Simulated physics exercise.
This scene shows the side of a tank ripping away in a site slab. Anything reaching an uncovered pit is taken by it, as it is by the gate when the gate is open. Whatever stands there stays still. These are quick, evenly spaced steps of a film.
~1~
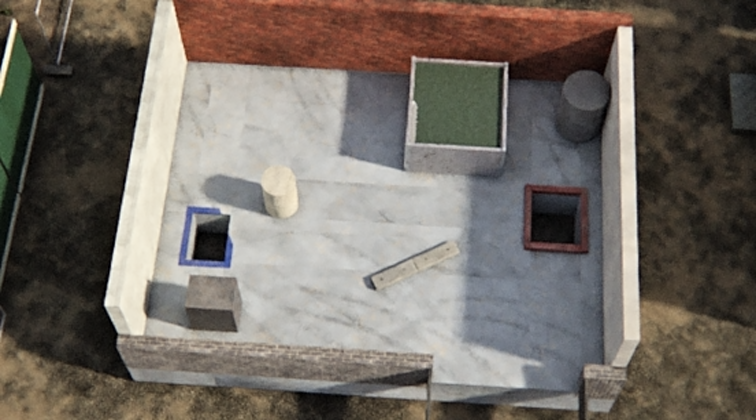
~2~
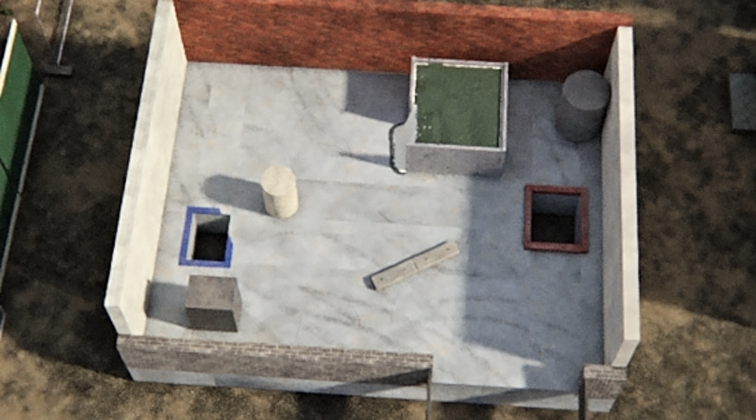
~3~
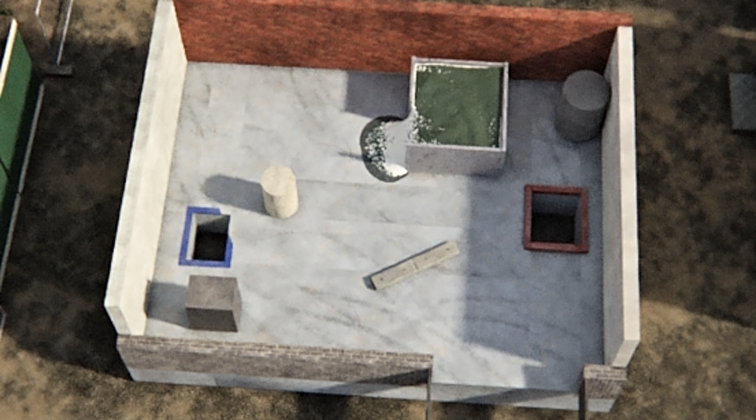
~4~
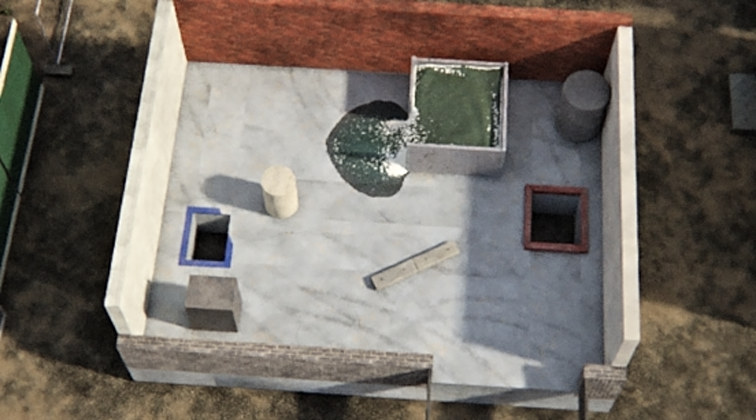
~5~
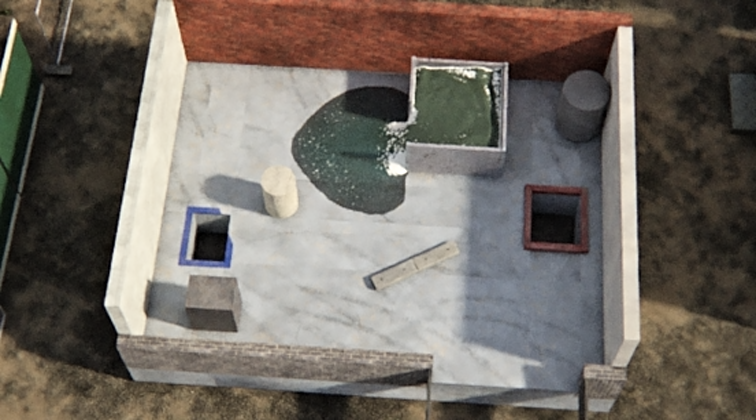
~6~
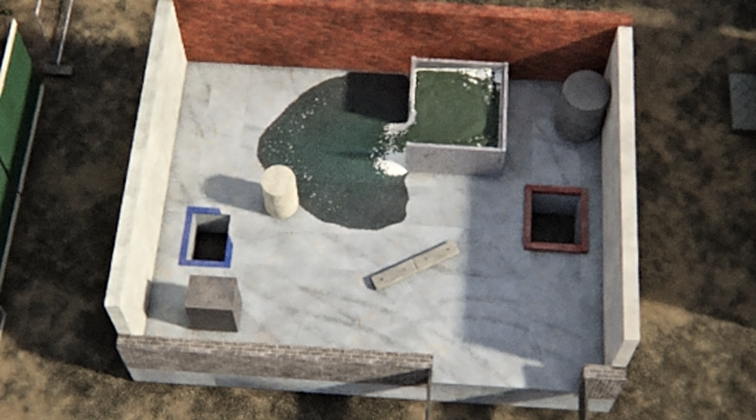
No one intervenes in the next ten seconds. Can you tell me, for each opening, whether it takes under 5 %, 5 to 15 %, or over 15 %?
Sure: The gate takes under 5 %; the blue pit takes over 15 %; the red pit takes under 5 %.
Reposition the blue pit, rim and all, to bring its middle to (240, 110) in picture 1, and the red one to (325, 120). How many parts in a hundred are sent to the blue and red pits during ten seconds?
Log, per cent - blue: 8, red: 25.
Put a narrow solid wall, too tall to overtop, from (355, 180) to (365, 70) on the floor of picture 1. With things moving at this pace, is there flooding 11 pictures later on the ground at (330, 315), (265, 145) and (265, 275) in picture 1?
Result in the order given: Drowned, unaffected, drowned.
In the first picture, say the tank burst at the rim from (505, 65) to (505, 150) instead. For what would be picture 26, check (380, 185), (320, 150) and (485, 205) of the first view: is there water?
First spot spared, second spot spared, third spot submerged.
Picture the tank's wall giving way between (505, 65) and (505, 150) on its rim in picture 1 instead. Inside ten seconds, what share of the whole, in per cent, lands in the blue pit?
I'd estimate the blue pit takes around 2 percent.
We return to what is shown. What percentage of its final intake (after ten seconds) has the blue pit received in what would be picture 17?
Near 0 %, I'd say.
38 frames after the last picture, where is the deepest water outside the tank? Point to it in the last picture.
Around (187, 324).
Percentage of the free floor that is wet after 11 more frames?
That works out at 45 %.
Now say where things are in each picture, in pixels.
The open tank at (458, 106) is whole and still, in the first frame.
The front is at (404, 172), out from the gap at (410, 140), in the second frame.
Water pours out at (410, 140) and has run to (364, 139), in the third frame.
Water pours out at (410, 141) and has run to (331, 148), in the fourth frame.
Water pours out at (410, 141) and has run to (296, 149), in the fifth frame.
Water pours out at (410, 141) and has run to (263, 156), in the sixth frame.
A moment on, water covers 35 % of the floor; the gate 0 %, the blue pit 0 %, the red pit 0 %.
Next, water covers 45 % of the floor; the gate 0 %, the blue pit 1 %, the red pit 0 %.
Then, water covers 50 % of the floor; the gate 0 %, the blue pit 4 %, the red pit 0 %.
Later, water covers 55 % of the floor; the gate 0 %, the blue pit 16 %, the red pit 0 %.
In the end, water covers 80 % of the floor; the gate 1 %, the blue pit 33 %, the red pit 0 %.
